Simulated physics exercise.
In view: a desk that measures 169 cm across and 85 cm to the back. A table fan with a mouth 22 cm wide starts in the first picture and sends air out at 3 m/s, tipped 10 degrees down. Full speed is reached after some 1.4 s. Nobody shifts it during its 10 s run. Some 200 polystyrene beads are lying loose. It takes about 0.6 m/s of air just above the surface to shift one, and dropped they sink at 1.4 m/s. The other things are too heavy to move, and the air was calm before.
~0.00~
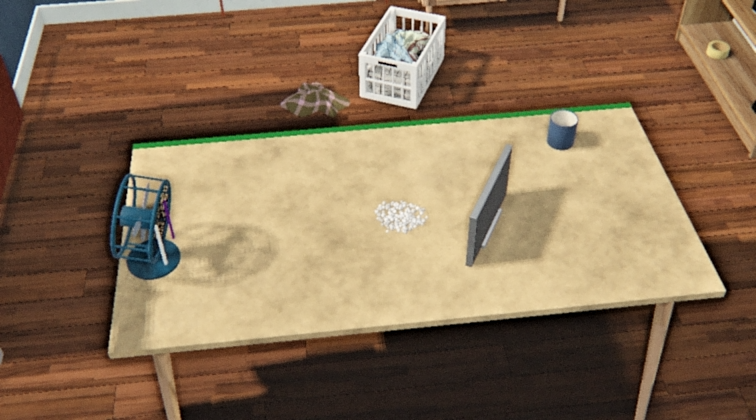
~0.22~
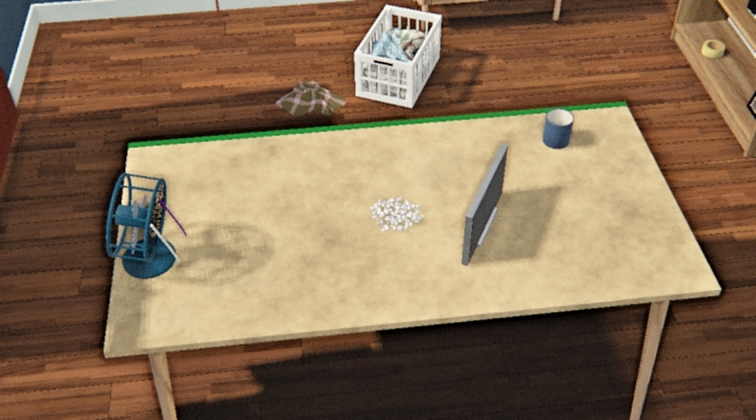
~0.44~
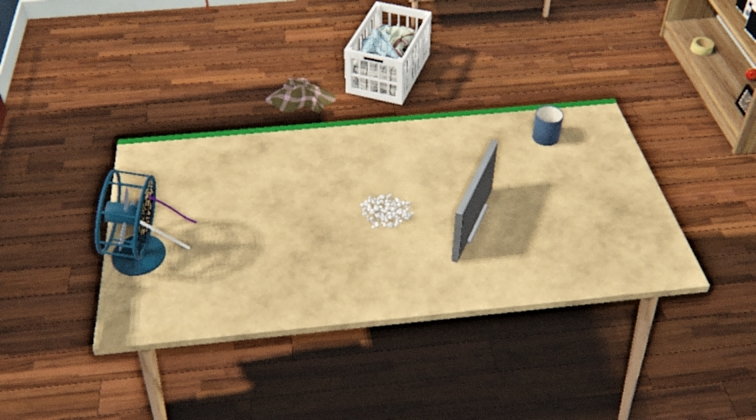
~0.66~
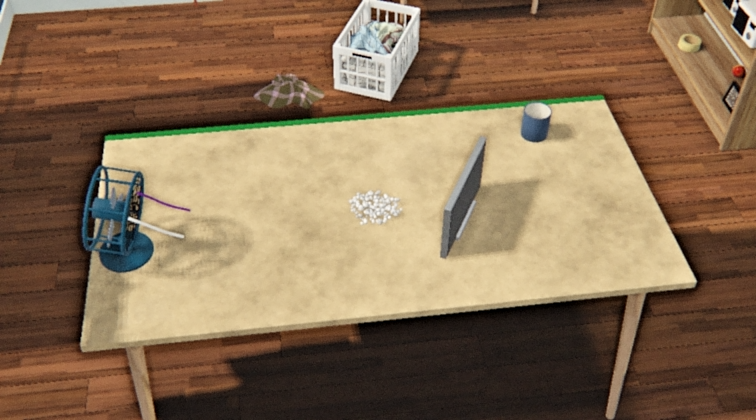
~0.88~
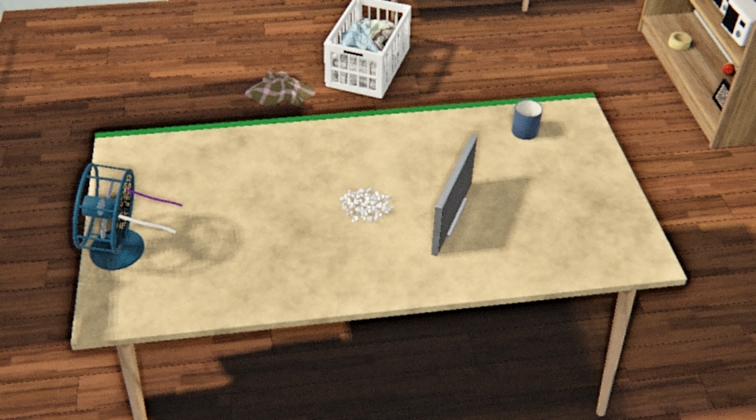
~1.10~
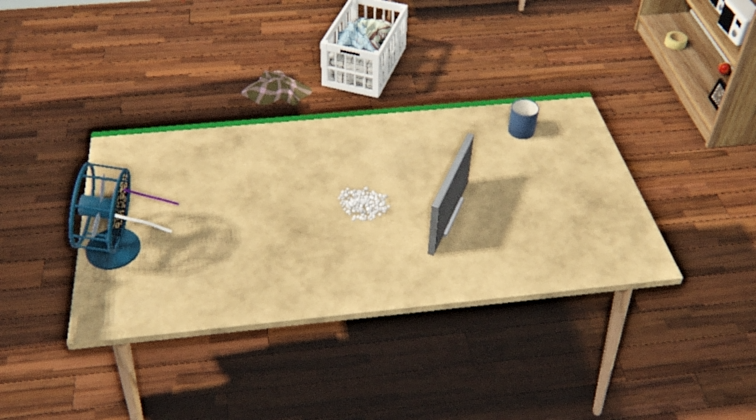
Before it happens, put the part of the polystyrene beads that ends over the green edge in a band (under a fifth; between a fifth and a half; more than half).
By then above half are over the green edge.
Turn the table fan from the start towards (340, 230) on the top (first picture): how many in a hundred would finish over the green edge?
It would be near 90 %.
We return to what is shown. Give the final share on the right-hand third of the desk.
Near 0 %.
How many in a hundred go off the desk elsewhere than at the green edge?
Near 0 %.
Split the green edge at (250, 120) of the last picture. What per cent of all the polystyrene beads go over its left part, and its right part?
Some 0 % left, 100 % right.
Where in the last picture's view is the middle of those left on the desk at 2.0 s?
At about (453, 114).
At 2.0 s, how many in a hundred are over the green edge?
Near 70 %.
After 2.0 s the count stands so, 70 % are over the green edge; the middle of those still in play is near (459, 109).
After 3.2 s the count stands so, 88 % are over the green edge.
After 5.5 s the count stands so, 98 % are over the green edge.
After 10.0 s, at the end, 100 % are over the green edge.
